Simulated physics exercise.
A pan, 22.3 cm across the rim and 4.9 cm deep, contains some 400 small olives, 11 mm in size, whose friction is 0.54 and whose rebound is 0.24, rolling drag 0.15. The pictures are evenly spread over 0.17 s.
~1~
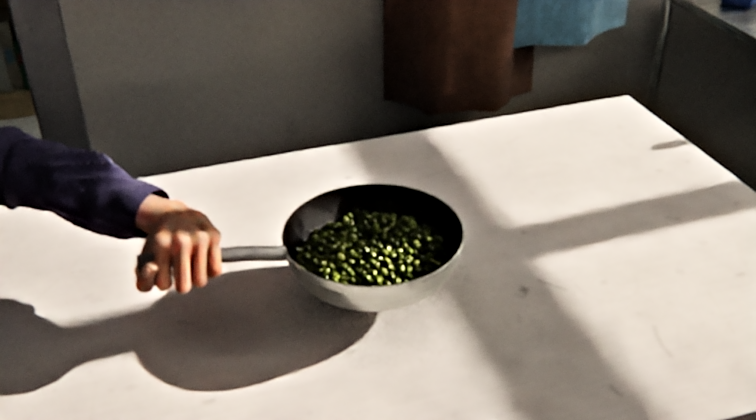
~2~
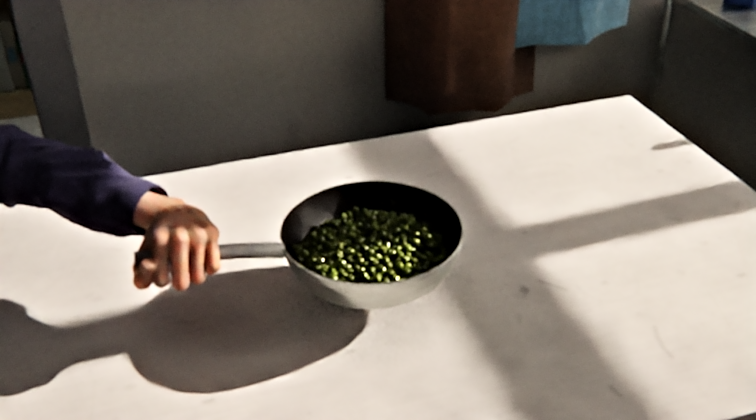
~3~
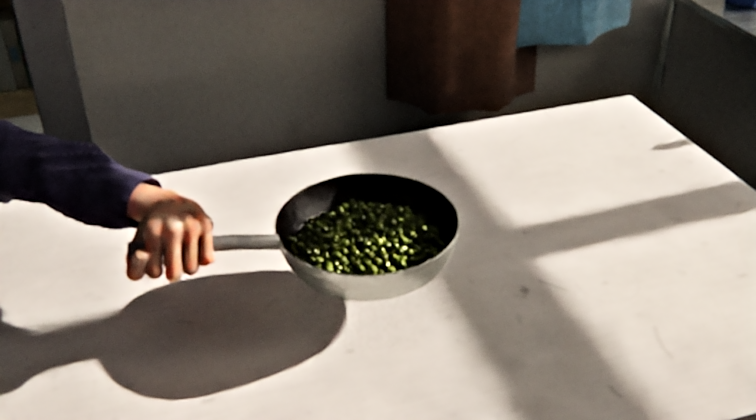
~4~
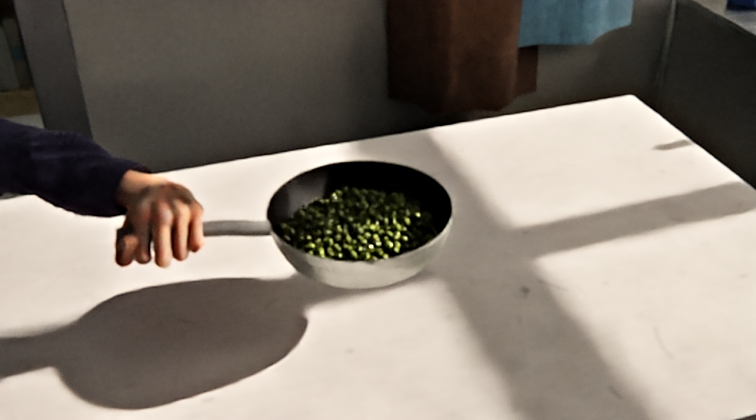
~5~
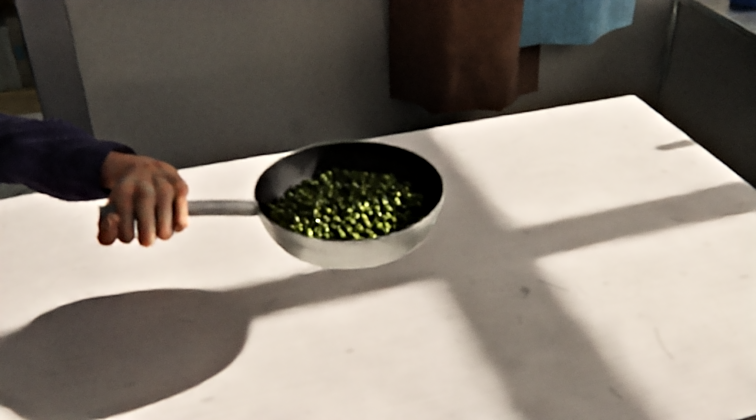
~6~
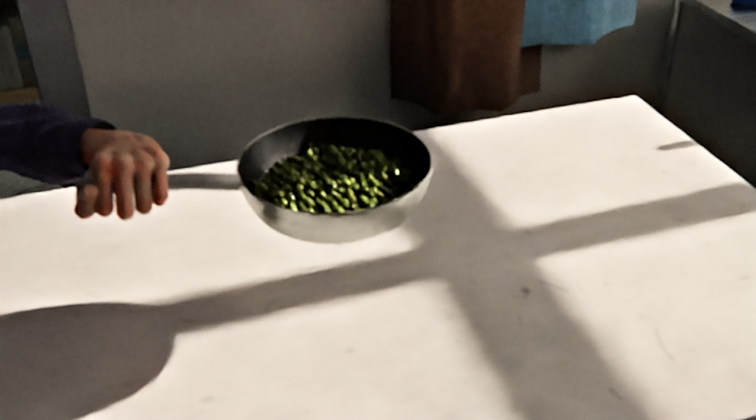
Hand in a dark purple sleeve lifting a pan of small green olives off a pale table, drawing it up and left.
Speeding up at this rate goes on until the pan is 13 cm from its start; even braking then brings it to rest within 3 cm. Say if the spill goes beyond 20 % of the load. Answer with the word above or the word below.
The word is above.
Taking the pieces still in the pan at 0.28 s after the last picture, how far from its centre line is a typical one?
It works out to roughly 8.0 centimetres.
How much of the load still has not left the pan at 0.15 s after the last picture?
I'd put it at close to 90 per cent.
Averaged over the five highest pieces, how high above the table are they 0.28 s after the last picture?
They're roughly 26 cm up.
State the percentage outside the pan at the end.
Something like 40 in a hundred.
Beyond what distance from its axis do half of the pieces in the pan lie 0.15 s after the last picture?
The answer is about 7.0 cm.
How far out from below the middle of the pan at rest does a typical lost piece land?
It comes to around 20 cm.
Then, 0.15 s after the last picture, pan 90 %, in the air 10 %; middle of the pieces not yet landed near (268, 116).
Then, 0.28 s after the last picture, pan 60 %, in the air 40 %; middle of the pieces not yet landed near (233, 169).
Then, 0.39 s after the last picture, pan 60 %, fallen left of where it stops 30 %, in the air 10 %; middle of the pieces not yet landed near (240, 203).
Then, 0.50 s after the last picture, pan 60 %, fallen left of where it stops 40 %; middle of the pieces not yet landed near (270, 166).
In the end, pan 60 %, fallen left of where it stops 40 %.
